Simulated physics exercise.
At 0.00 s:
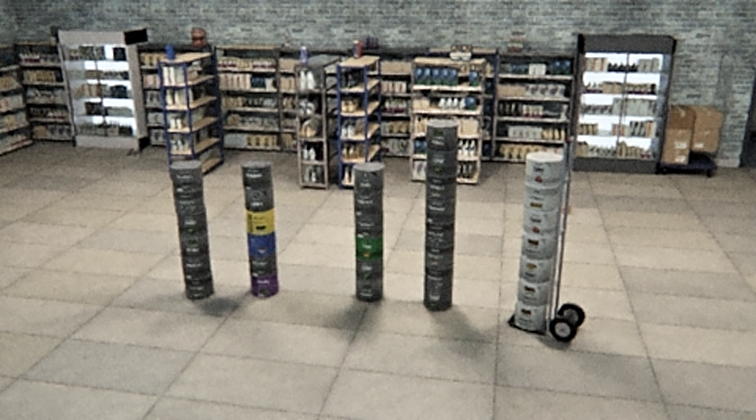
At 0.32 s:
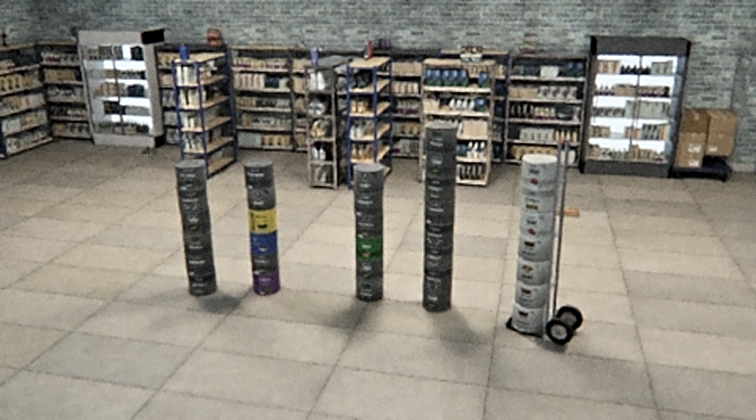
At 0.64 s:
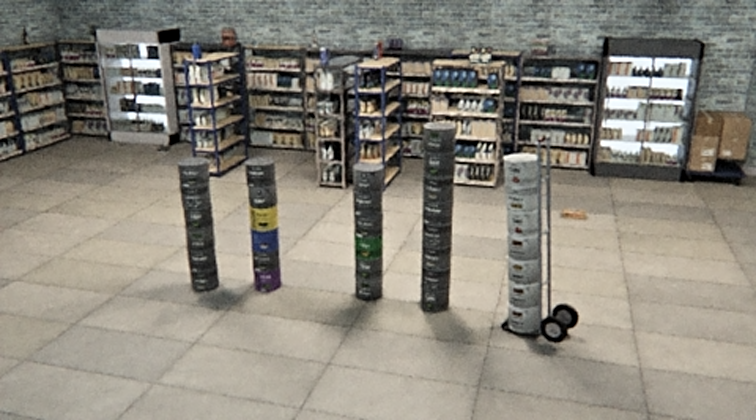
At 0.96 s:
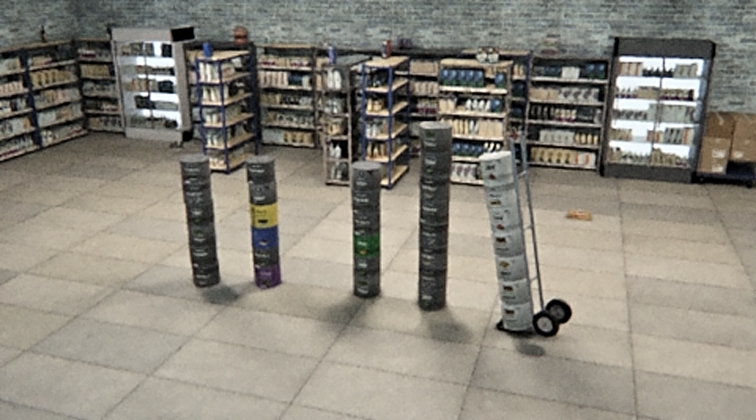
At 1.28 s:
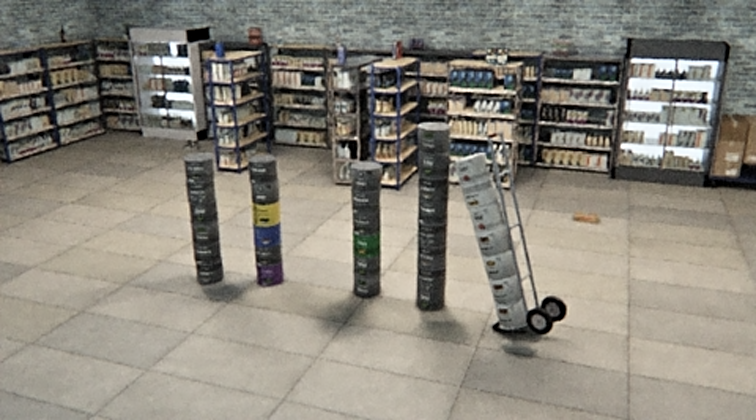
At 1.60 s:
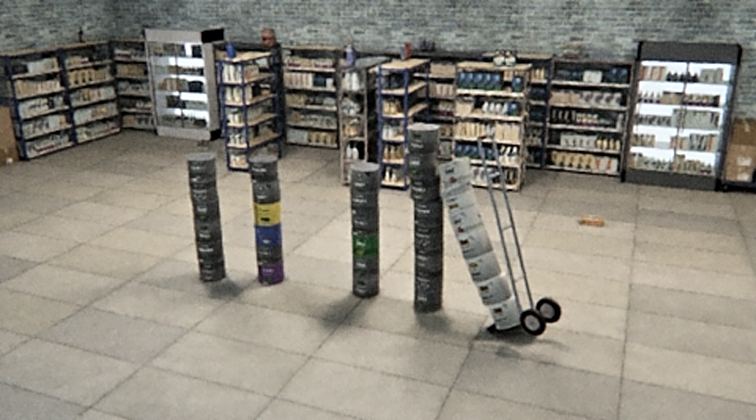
Shop floor with five stacks of tubs, a sack truck tipping left and its pale stack leaning into the tallest dark one.
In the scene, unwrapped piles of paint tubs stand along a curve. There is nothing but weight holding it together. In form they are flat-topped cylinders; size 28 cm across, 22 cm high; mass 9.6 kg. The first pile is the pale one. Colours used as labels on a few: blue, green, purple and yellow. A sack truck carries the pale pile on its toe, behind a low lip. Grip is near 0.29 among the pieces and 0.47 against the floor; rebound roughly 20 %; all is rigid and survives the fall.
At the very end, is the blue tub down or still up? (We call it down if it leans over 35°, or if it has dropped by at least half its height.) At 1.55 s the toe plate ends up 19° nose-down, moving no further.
At the very end the blue tub is down.
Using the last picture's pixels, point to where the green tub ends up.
Resting position, last image: About (330, 276).
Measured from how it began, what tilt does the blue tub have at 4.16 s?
Roughly 40°.
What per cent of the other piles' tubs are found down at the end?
I'd put it at roughly 70 per cent of them.
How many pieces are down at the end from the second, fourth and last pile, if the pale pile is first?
Number of pieces - second 8, fourth 6, last 0.
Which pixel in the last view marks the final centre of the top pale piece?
Look for the top piece around pixel (384, 223).
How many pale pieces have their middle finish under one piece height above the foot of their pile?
Among the pale pieces, the count is 7.
After 2.22 s, 7 of the pale pile down; none of the 26 other tubs down, 8 disturbed; blue tub unmoved.
After 3.18 s, 7 of the pale pile down; 12 of the 26 other tubs down; blue tub unmoved; green tub leaning 48°.
After 4.16 s, 7 of the pale pile down; 18 of the 26 other tubs down; blue tub leaning 40°; green tub on its side.
By the end (4.7 s), 7 of the pale pile down; 18 of the 26 other tubs down; blue tub on its side; yellow tub on its side; purple tub on its side. As the last picture would show them, middles, blue tub near (222, 246), yellow tub near (183, 243).
